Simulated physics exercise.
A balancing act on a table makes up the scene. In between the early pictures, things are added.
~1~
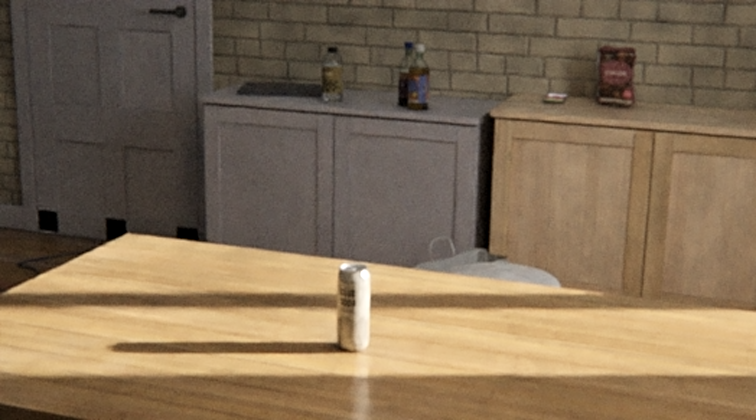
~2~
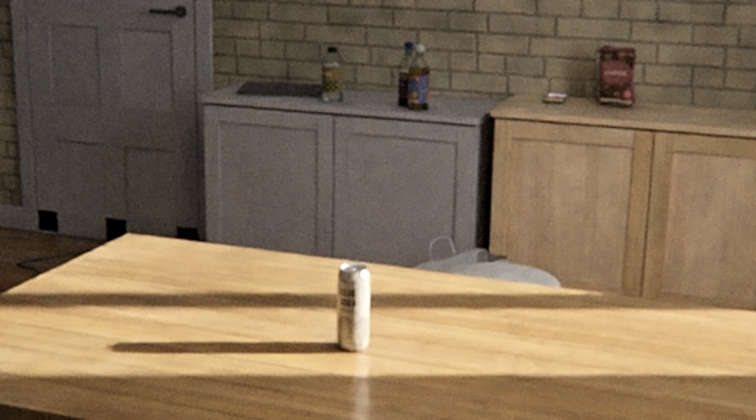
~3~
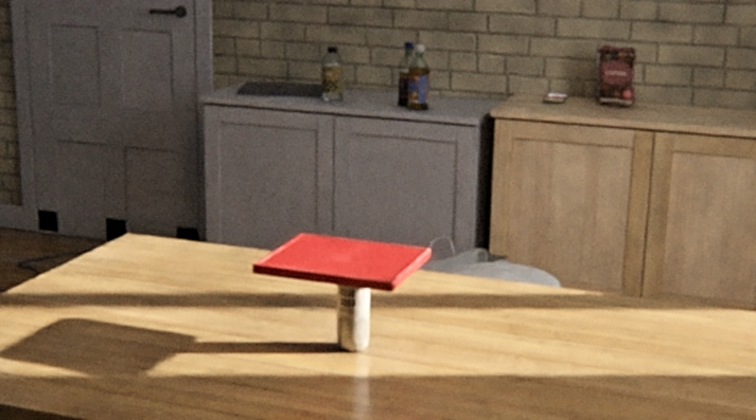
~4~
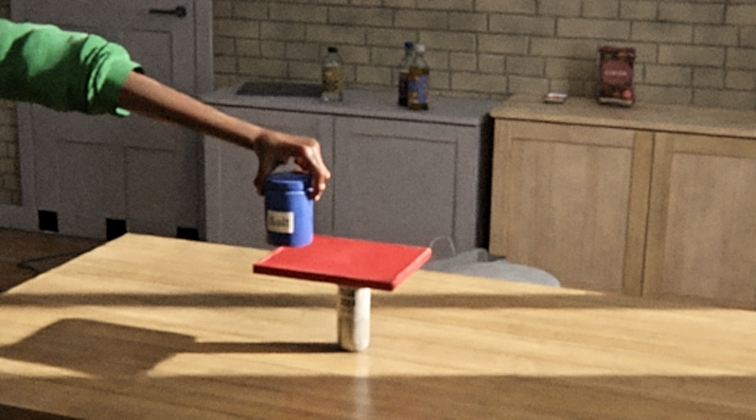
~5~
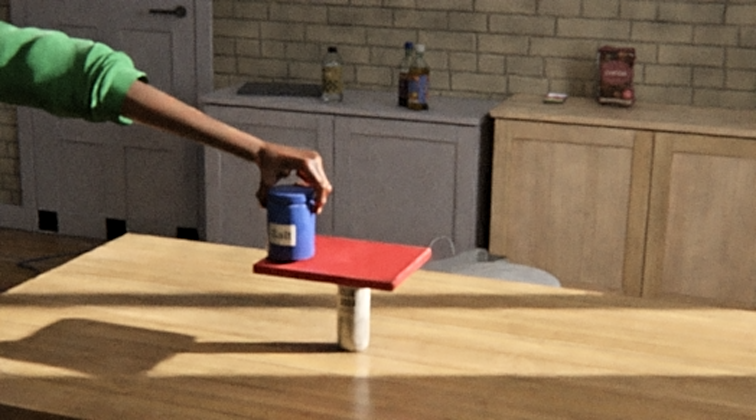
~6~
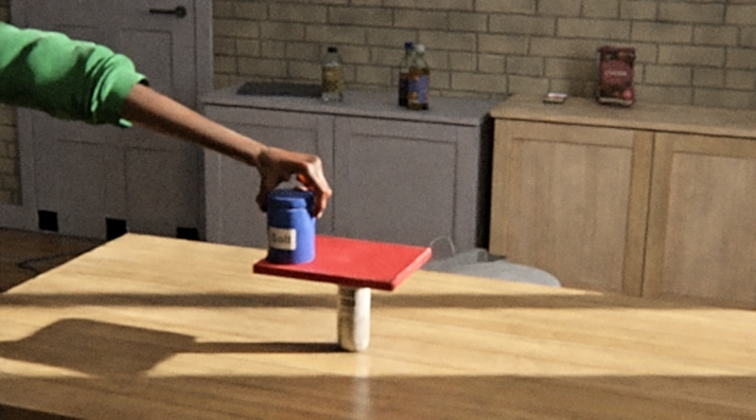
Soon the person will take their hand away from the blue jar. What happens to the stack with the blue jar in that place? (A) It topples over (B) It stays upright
It topples over.
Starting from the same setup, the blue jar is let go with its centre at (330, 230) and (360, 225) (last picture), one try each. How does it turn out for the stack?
Trial 1: Falls over. Trial 2: Stable.
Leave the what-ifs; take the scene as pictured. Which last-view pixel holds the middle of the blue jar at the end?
Somewhere around (209, 329) in the last picture.
Then, 0.30 s on from there, blue jar now fallen; red lid turned 55° from how it was put.
Then, 0.50 s on from there, red lid now fallen.
Then, 0.80 s on from there, white can now fallen.
In the end, fallen, red lid, blue jar and white can. At the end, from the last picture's camera, blue jar near (209, 329). The stack comes apart.
